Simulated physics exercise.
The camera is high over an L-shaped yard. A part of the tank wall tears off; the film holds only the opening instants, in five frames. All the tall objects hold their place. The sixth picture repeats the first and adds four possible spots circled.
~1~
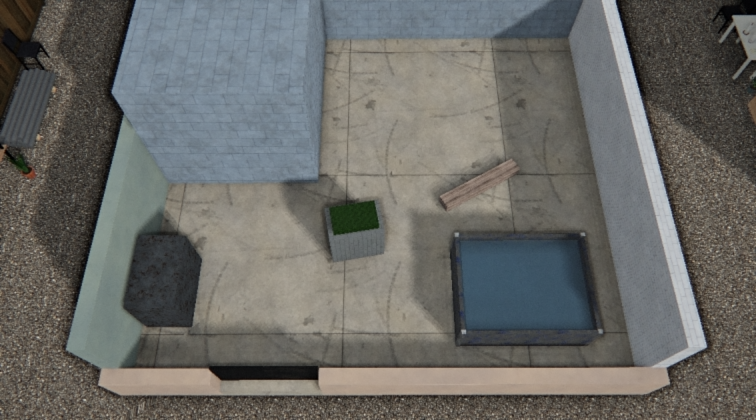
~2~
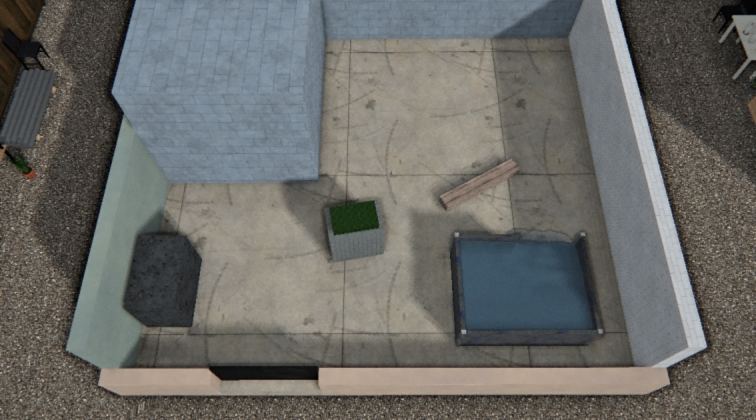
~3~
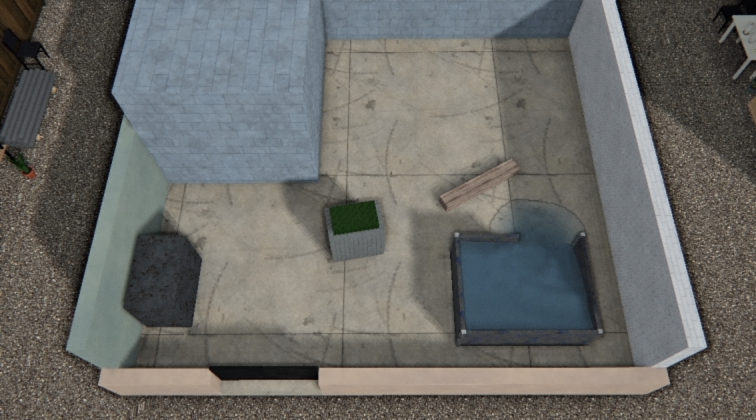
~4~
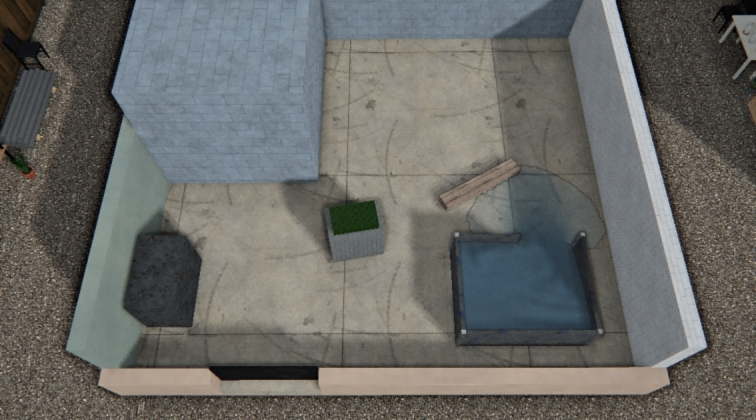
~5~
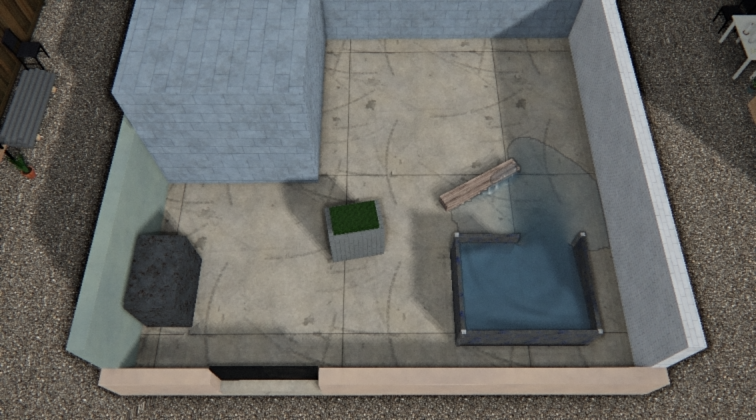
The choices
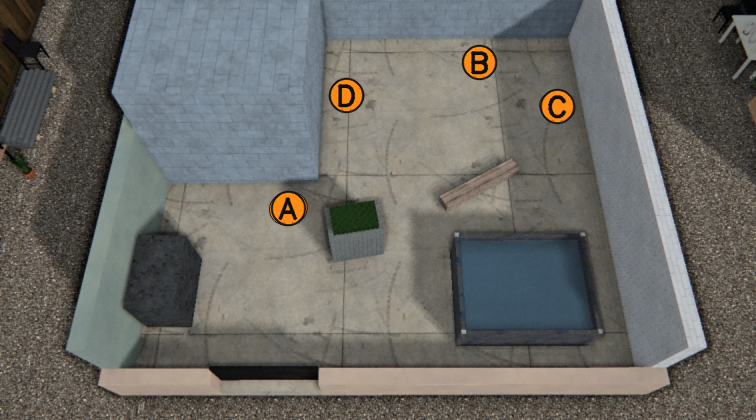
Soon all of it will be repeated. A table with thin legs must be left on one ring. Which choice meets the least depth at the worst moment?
Place A.
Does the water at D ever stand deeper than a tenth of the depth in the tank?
Yes.
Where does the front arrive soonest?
Here it is place C.
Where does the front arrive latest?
Place A.
On the marked copy, A at (288, 208); B at (479, 62); C at (557, 106); D at (346, 95).
Choosing A, the water peaks at about 11 % of the depth that stood in the tank.
Choosing B, the water peaks at about 26 % of the depth that stood in the tank.
Choosing C, the water peaks at about 27 % of the depth that stood in the tank.
Choosing D, the water peaks at about 24 % of the depth that stood in the tank.
